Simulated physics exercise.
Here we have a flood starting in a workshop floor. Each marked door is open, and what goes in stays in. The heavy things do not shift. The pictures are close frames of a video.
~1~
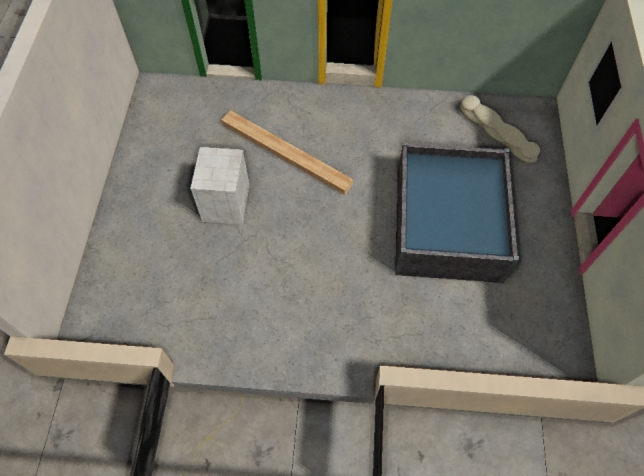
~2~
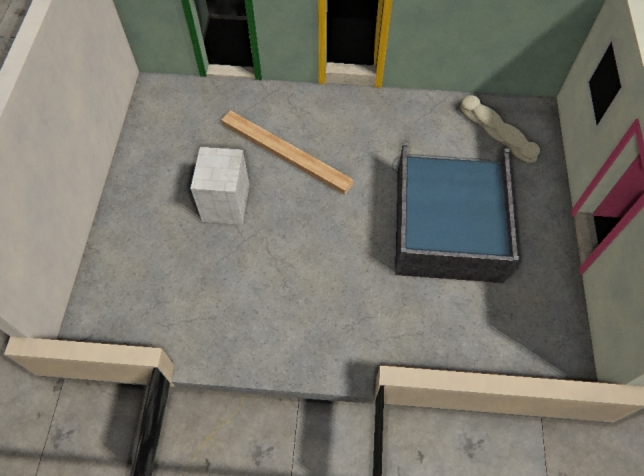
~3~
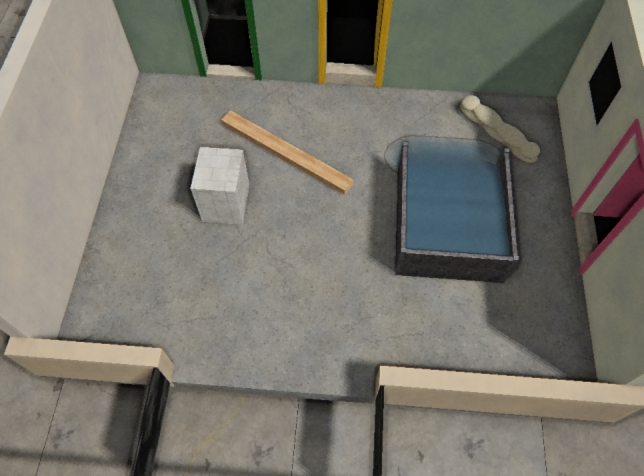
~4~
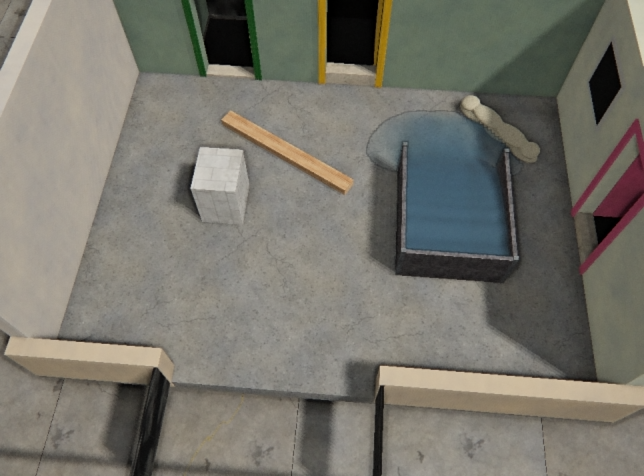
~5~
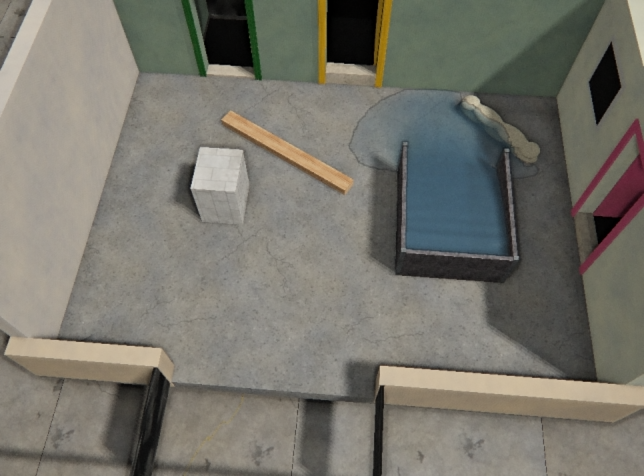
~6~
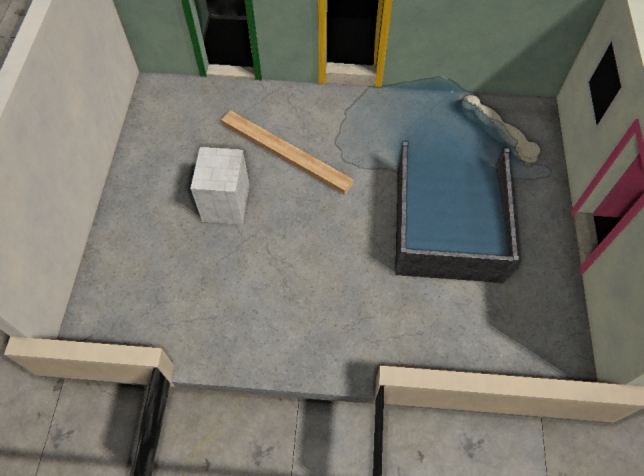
In the video, a dark-walled tank of blue water stands on a grey floor near a plank and a pale block; its far side opens, and water pours out, spreading across the floor toward the back wall and around a pale, lumpy object.
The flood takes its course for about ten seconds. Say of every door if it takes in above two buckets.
One by one: The green door takes more than that; the yellow door stays under that; the pink door stays under that.
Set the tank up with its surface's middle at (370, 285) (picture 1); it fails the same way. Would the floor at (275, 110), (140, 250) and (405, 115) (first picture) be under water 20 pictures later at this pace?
As listed: Under water, dry, awash.
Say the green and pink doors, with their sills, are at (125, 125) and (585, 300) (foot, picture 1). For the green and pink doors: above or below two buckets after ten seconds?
In short: Green door floods, pink door lets less in.
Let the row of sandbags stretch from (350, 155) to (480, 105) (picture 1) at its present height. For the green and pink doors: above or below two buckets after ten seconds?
The green one takes less; the pink one lets less in.
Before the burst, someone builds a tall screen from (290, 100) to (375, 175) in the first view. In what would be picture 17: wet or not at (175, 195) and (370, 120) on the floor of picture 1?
As listed: Clear, under water.
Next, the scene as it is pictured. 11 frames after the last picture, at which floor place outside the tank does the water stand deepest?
I would point to (424, 96).
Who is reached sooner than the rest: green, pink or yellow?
That is the yellow one.
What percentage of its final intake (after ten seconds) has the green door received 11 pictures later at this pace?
Some 0 per cent.
A moment on, water covers 15 % of the floor; the green door not reached, the yellow door wet at the sill, nothing in, the pink door not reached.
Next, water covers 25 % of the floor; the green door wet at the sill, nothing in, the yellow door wet at the sill, nothing in, the pink door wet at the sill, nothing in.
Then, water covers 45 % of the floor; the green door under two buckets in, the yellow door wet at the sill, nothing in, the pink door wet at the sill, nothing in.
Later, water covers 75 % of the floor; the green door over two buckets in, the yellow door wet at the sill, nothing in, the pink door wet at the sill, nothing in.
In the end, water covers 95 % of the floor; the green door over two buckets in, the yellow door wet at the sill, nothing in, the pink door wet at the sill, nothing in.
